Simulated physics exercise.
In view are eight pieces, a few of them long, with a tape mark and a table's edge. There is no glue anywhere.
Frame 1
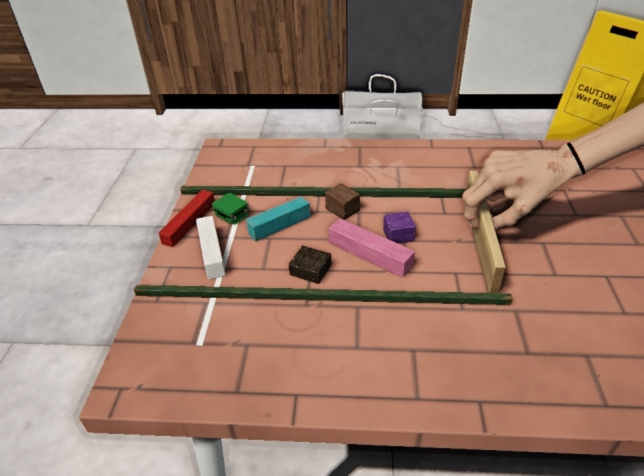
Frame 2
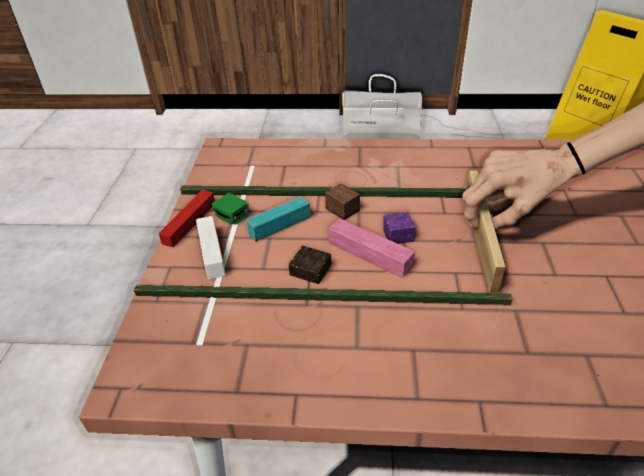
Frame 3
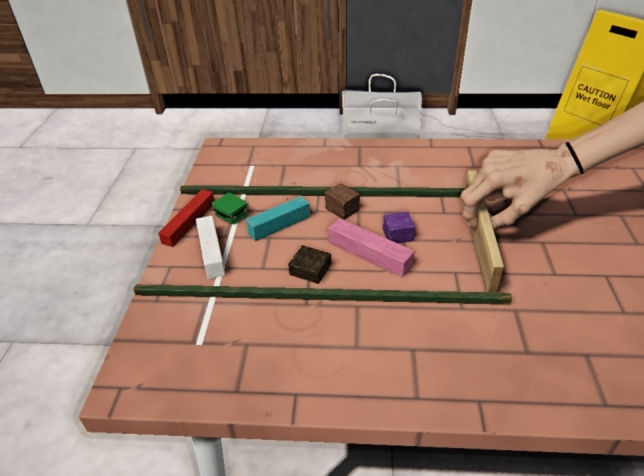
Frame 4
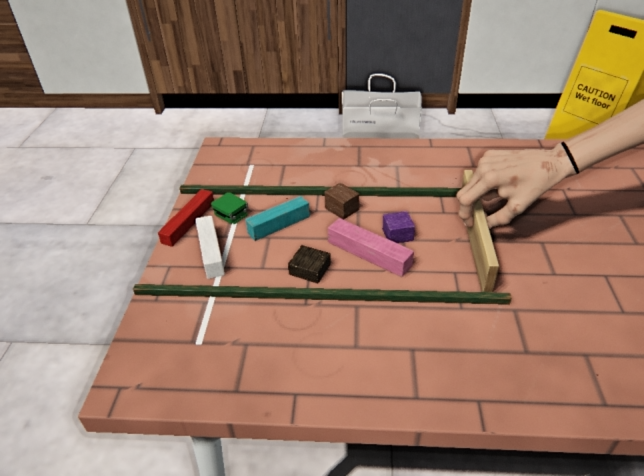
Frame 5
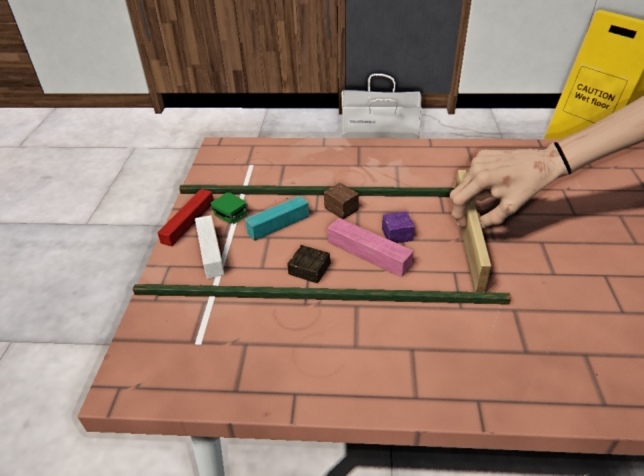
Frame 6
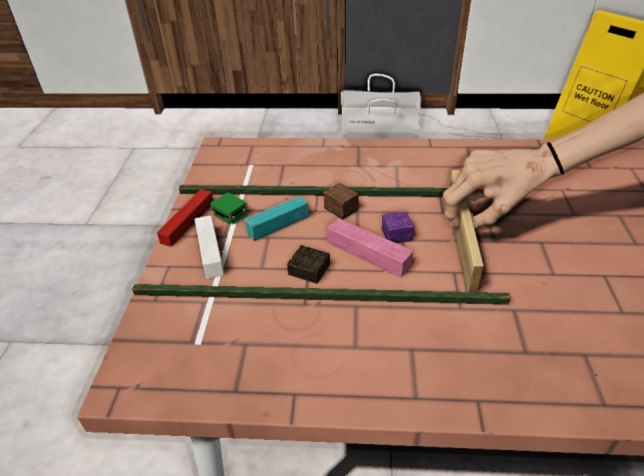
A hand slid an upright wooden board slightly left between two green rods on a brick-patterned table, while the scattered colourful blocks ahead of it, some near a white line, stayed where they were.
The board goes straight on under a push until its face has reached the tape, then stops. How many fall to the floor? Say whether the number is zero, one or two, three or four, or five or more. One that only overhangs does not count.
What drops is a single piece or a pair.
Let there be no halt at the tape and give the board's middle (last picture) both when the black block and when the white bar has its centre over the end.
Black block over the end: About (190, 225). White bar over the end: About (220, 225).
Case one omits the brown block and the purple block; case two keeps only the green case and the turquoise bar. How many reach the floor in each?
First 0, second 0.
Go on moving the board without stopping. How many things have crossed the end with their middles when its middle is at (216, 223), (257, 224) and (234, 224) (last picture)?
Result per place: 2; 0; 1.
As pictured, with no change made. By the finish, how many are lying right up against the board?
3 are in contact with it.
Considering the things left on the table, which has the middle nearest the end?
The white bar is it.
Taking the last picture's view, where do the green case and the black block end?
About (196, 199), and the other about (180, 270).
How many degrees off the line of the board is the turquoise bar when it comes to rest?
Misalignment: Close to 65°.
Soon after, none off yet; red bar at rest near (187, 217); white bar at rest near (209, 246); green case at rest near (229, 210).
After that, none off yet; red bar displaced a little near (178, 215); white bar displaced a little near (184, 251); green case displaced about its own width near (222, 199).
In the end, the number that fall off is one or two; gone, red bar.
